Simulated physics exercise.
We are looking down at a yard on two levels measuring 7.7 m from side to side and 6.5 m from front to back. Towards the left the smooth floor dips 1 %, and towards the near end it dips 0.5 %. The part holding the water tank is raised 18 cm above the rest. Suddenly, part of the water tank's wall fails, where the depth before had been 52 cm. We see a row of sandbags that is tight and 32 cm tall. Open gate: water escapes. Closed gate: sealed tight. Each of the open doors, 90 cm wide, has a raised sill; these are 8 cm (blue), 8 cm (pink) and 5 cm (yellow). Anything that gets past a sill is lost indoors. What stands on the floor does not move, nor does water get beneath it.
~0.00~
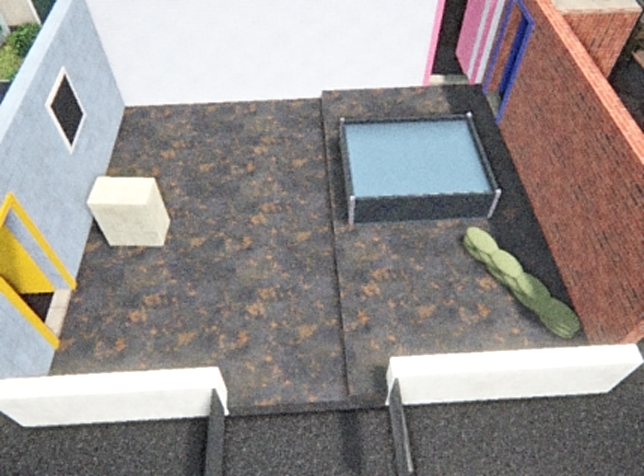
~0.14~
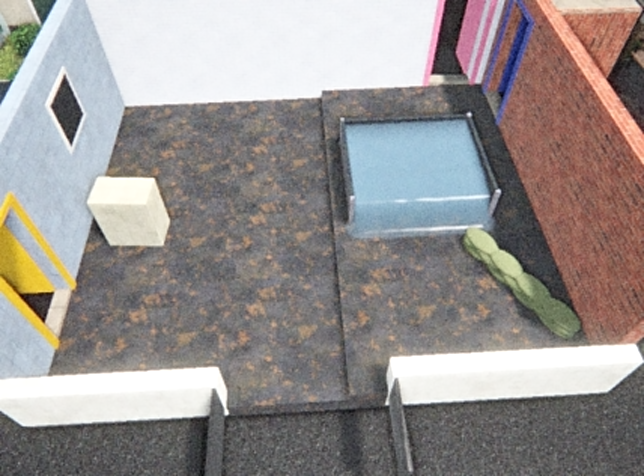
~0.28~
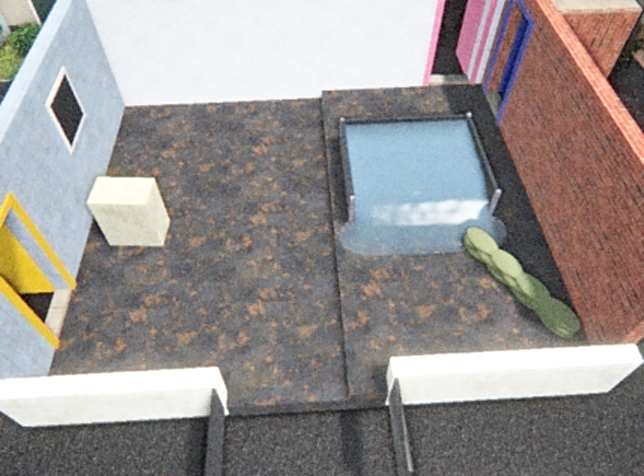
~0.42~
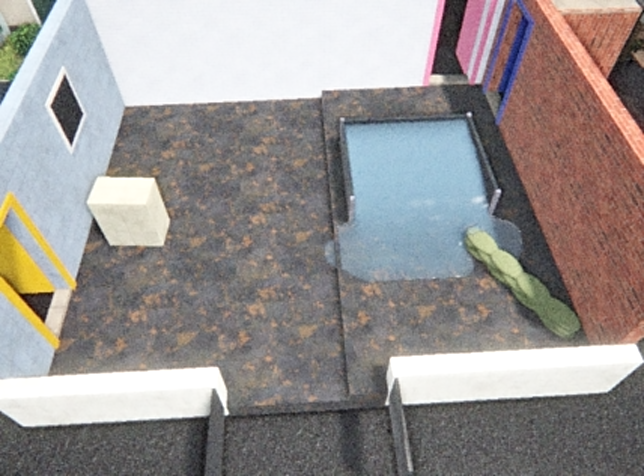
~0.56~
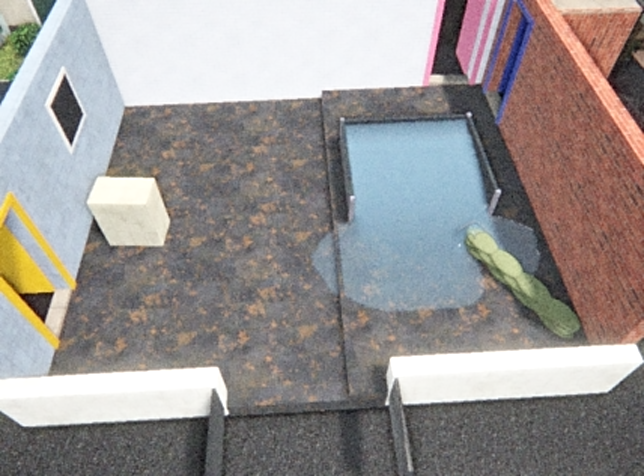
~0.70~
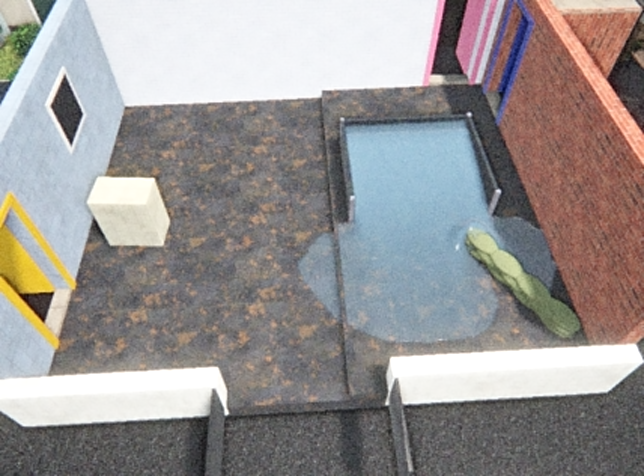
Water sits still in a dark-walled tank on the raised right side of a walled yard, then pours out as the near wall gives way. It spreads over the paving toward the viewer, flows around the lumpy green shape, and slips over the low step onto the left section.
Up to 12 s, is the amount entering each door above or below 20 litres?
Blue door: Below; pink door: Below; yellow door: Above.
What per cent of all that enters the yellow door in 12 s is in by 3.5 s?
Some 0 per cent by then.
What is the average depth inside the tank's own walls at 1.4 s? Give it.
27 cm.
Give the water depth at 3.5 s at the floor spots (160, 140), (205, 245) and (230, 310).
Spot by spot: Some 0, 0, then 1 cm.
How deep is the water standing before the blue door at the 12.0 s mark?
About 2.0 cm.
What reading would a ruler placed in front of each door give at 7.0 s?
In cm: Blue 4, pink 9, yellow 12.
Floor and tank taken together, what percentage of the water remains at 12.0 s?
Around 64 per cent of the water.
After 1.4 s water covers 25 % of the floor and is deepest (36 cm) near (422, 373); blue door not reached, pink door not reached, yellow door not reached.
After 2.2 s water covers 25 % of the floor and is deepest (33 cm) near (576, 363); blue door not reached, pink door not reached, yellow door not reached.
After 3.5 s water covers 30 % of the floor and is deepest (26 cm) near (486, 369); blue door not reached, pink door not reached, yellow door not reached.
After 7.0 s water covers 55 % of the floor and is deepest (19 cm) near (41, 401); blue door 4 cm at the sill, 0 L in, pink door 9 cm at the sill, 2 L in, yellow door 12 cm at the sill, 18 L in.
After 12.0 s water covers 80 % of the floor and is deepest (9 cm) near (68, 309); blue door 2 cm at the sill, 0 L in, pink door 2 cm at the sill, 3 L in, yellow door 8 cm at the sill, 77 L in.
